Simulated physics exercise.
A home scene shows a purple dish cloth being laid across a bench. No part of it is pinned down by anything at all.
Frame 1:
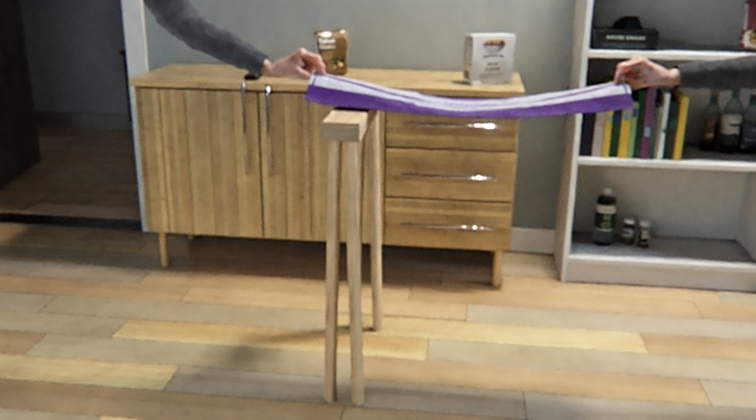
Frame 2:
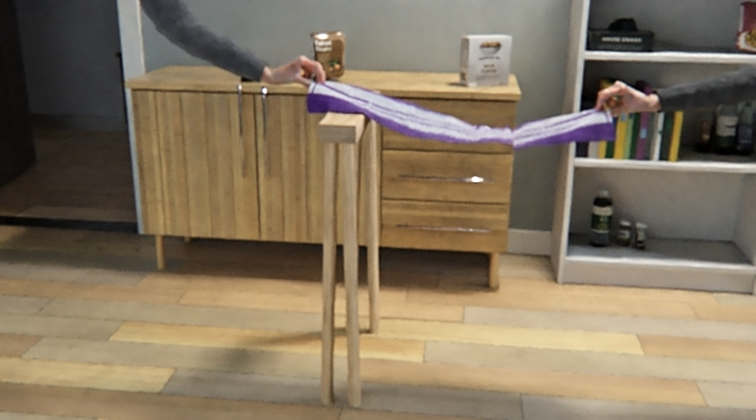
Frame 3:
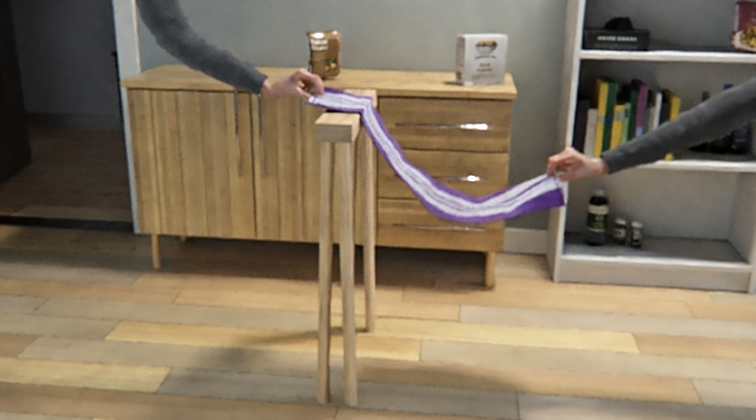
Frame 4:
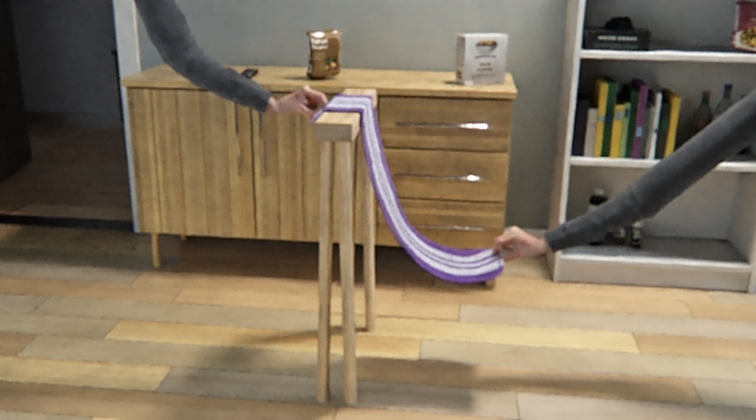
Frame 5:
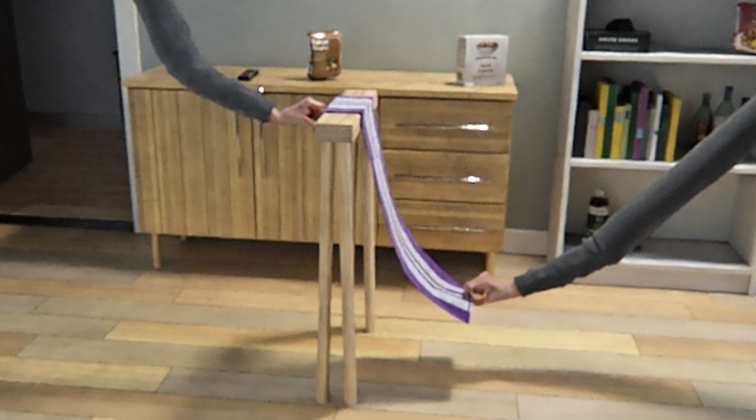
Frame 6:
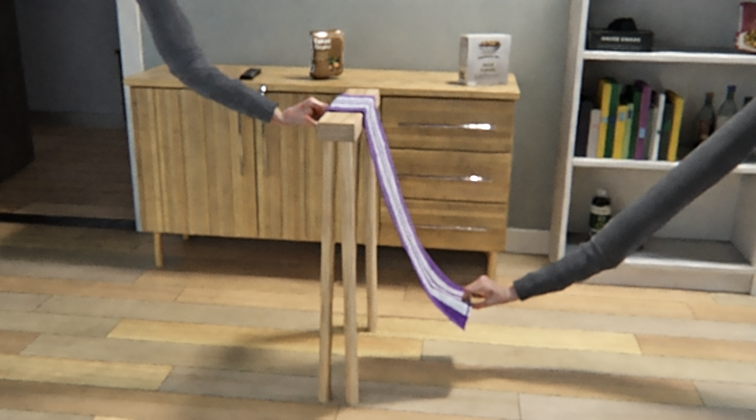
The clip shows two hands stretching a purple and white striped cloth above a narrow wooden bench, then laying its left end on the top while the right hand lowers the other end down the right side.
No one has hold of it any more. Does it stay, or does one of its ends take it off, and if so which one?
It slithers off rightwards.
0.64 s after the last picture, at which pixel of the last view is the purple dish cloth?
About (389, 361).
Then, 0.40 s after the last picture, dish cloth clear of the top and falling near (391, 287).
Then, 0.64 s after the last picture, dish cloth in a heap on the floor near (389, 361).
At rest, dish cloth in a heap on the floor near (389, 362). The purple dish cloth goes down on the right side.
